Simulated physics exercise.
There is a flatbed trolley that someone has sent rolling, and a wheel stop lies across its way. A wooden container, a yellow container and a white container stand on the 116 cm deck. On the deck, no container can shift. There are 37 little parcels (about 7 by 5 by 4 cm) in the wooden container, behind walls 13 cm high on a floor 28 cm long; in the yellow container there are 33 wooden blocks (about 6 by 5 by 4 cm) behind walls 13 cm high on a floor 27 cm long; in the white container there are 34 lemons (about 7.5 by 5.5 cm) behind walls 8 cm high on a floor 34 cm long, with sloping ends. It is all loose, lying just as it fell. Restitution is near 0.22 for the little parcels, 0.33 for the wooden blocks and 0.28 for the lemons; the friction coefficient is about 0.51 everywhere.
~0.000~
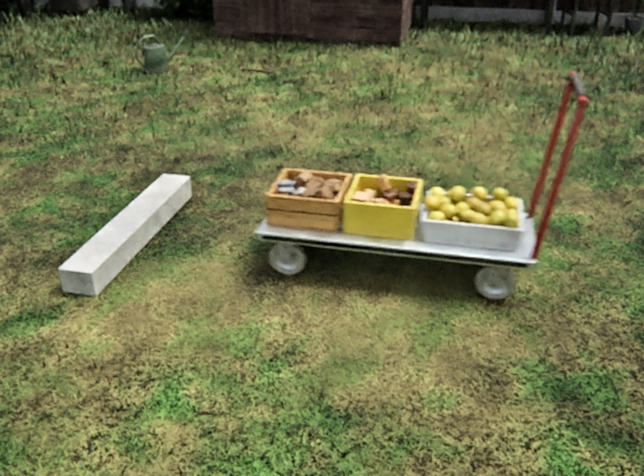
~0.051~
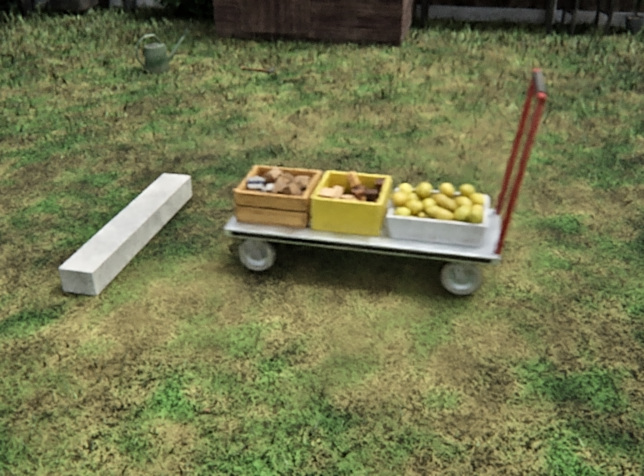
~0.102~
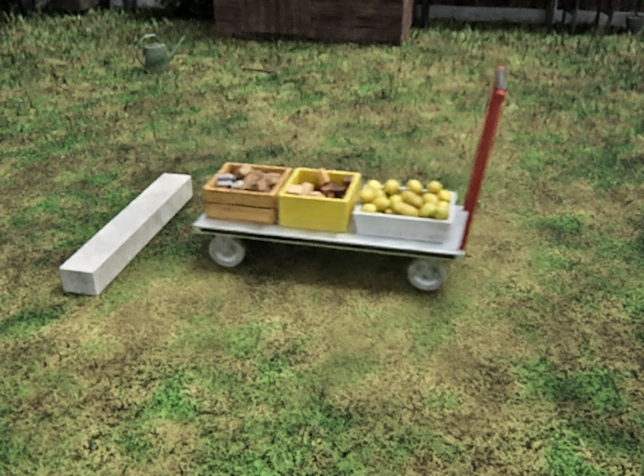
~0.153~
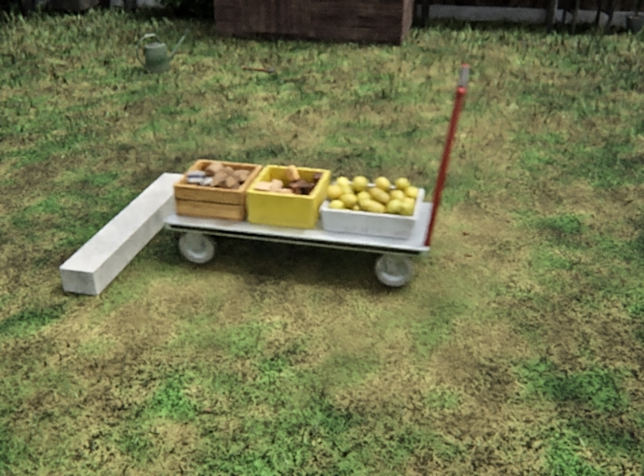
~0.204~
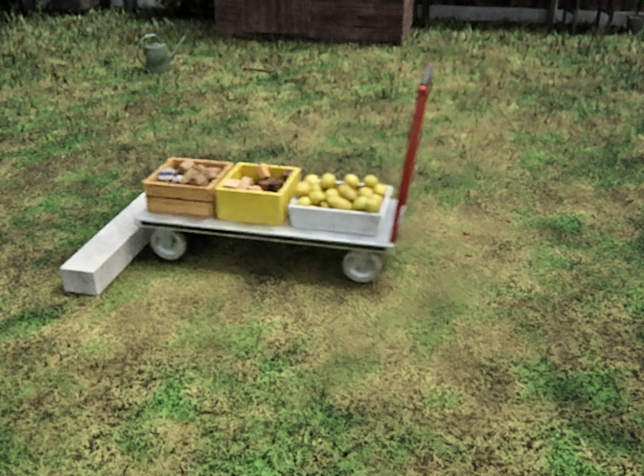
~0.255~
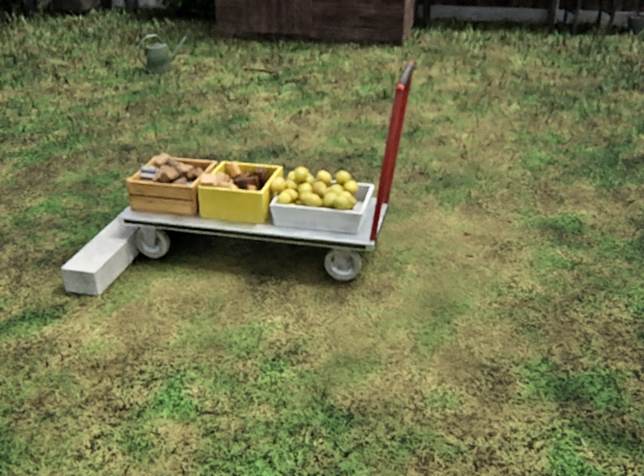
A loaded flatbed trolley rolls left across the grass and stops against a pale block.
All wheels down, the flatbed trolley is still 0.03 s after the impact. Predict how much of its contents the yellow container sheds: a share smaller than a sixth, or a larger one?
The outflow undershoots one sixth.
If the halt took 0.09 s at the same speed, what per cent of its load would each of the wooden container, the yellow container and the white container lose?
That way you'd get wooden container at 10, yellow container at 0, and white container at 20 percent.
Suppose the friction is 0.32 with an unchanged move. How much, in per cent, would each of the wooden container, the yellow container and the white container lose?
Wooden container 10, yellow container 10, white container 20 per cent.
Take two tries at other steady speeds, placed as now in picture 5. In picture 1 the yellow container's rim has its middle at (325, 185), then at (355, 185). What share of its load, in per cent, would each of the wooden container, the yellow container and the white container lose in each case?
Try by try, the wooden container would lose 0 then 10 per cent, the yellow container 0 then 10 per cent, and the white container 10 then 10 per cent.
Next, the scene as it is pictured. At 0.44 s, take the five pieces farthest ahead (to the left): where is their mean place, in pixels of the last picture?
I'd put their middle close to (137, 158).
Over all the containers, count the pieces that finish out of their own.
Estimate: About 16.
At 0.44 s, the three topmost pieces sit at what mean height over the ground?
Around 56 cm high.
After 0.32 s, wooden container 36 in, 1 out, yellow container 33 in, 0 out and white container 31 in, 3 out.
After 0.44 s, wooden container 34 in, 3 out, yellow container 32 in, 1 out and white container 25 in, 9 out.
After 0.67 s, wooden container 32 in, 5 out, yellow container 32 in, 1 out and white container 24 in, 10 out.
Final count (at 1.17 s), wooden container 32 in, 5 out, yellow container 31 in, 2 out and white container 24 in, 10 out. Asked share, 2 of 33, 6 per cent.
